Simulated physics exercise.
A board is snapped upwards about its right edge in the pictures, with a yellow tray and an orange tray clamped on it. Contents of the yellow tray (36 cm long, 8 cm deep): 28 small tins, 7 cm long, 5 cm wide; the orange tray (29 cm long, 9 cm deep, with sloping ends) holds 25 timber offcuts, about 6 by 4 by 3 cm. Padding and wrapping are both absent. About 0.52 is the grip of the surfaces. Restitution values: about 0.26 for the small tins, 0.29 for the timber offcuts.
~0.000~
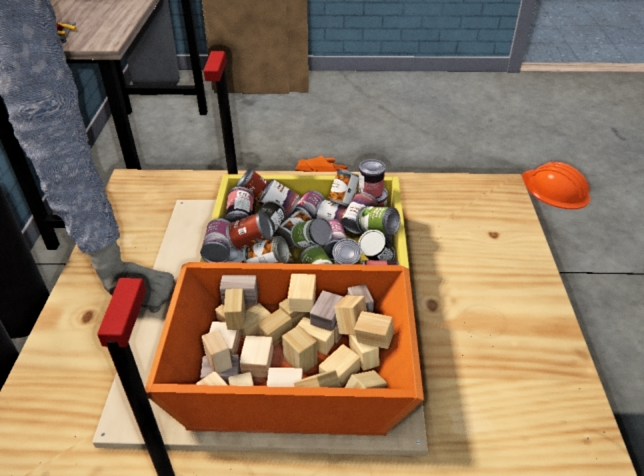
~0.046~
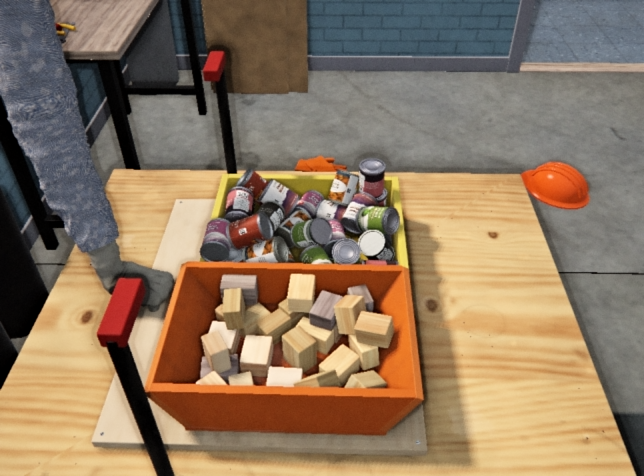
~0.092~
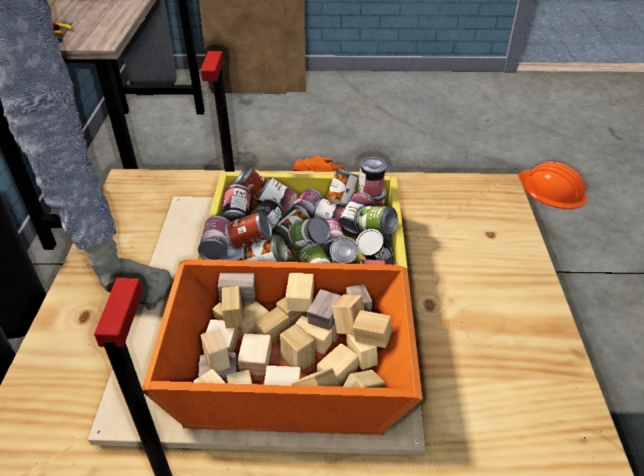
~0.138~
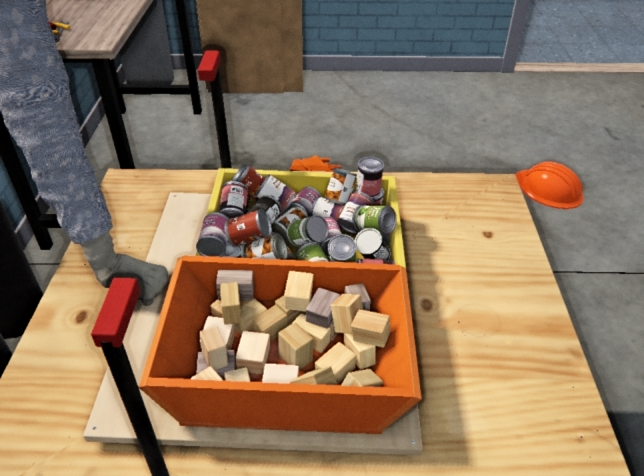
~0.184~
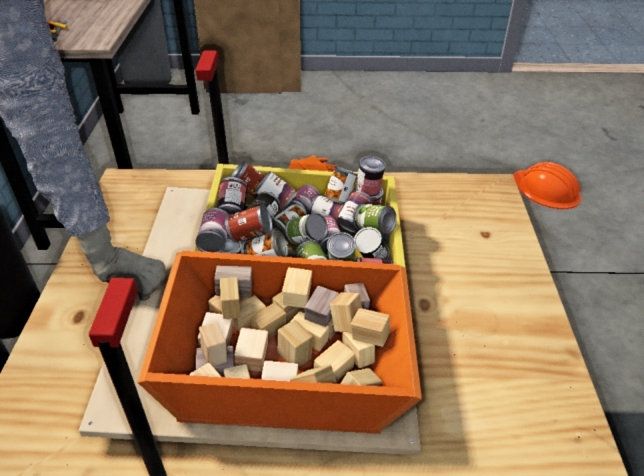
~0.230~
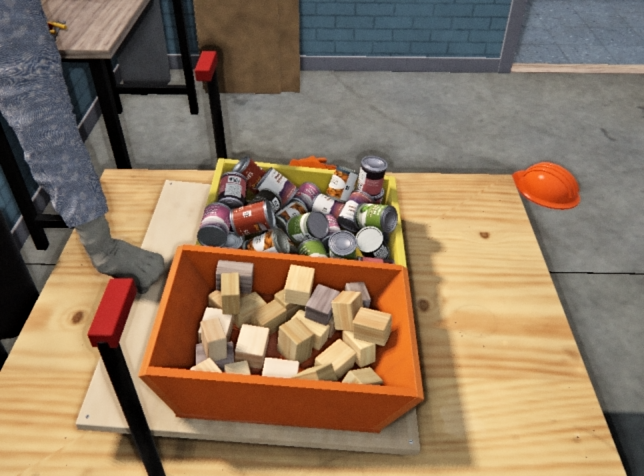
A board holding an orange tray of wooden blocks and a yellow tray of small tins stayed still at first, then its left side rose slightly, tilting both trays, while a gloved hand stayed beside them.
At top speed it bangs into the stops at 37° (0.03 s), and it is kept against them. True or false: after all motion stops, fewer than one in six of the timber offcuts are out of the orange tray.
True.
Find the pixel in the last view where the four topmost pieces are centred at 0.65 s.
Mean place: About (318, 148) in the last picture.
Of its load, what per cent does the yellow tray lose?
About 10 percent for the yellow tray.
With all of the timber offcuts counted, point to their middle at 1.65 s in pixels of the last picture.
The middle is around (376, 310).
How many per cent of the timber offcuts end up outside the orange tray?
That comes to around 0 per cent.
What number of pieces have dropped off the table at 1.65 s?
Some 1 pieces.
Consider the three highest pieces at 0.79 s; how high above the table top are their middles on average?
Around 24 cm high.
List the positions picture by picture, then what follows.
In the first frame (we follow the rim corner now nearest the camera, unless another is named; the camera pans a little), orange tray at (416, 394); yellow tray (by its farthest rim corner) at (229, 176); tilt 0°; nothing out yet.
In the second frame, orange tray at (416, 394); yellow tray at (229, 176); tilt 0°.
In the third frame, orange tray at (415, 393); yellow tray at (227, 174); tilt 1°.
In the fourth frame, orange tray at (414, 393); yellow tray at (225, 170); tilt 2°.
In the fifth frame, orange tray at (414, 393); yellow tray at (224, 166); tilt 4°.
In the sixth frame, orange tray at (417, 393); yellow tray at (225, 161); tilt 6°; nothing out yet.
After 0.55 s, the board meets the red stops.
After 0.65 s, tilt 37°; 1 of 28 out of the yellow tray and 0 of 25 out of the orange tray.
After 0.79 s, tilt 37°; 2 of 28 out of the yellow tray and 0 of 25 out of the orange tray.
After 1.05 s, tilt 37°; 3 of 28 out of the yellow tray and 0 of 25 out of the orange tray.
Outcome (at 1.65 s), 3 of 28 out of the yellow tray and 0 of 25 out of the orange tray. Asked share, 0 of 25, 0 per cent.
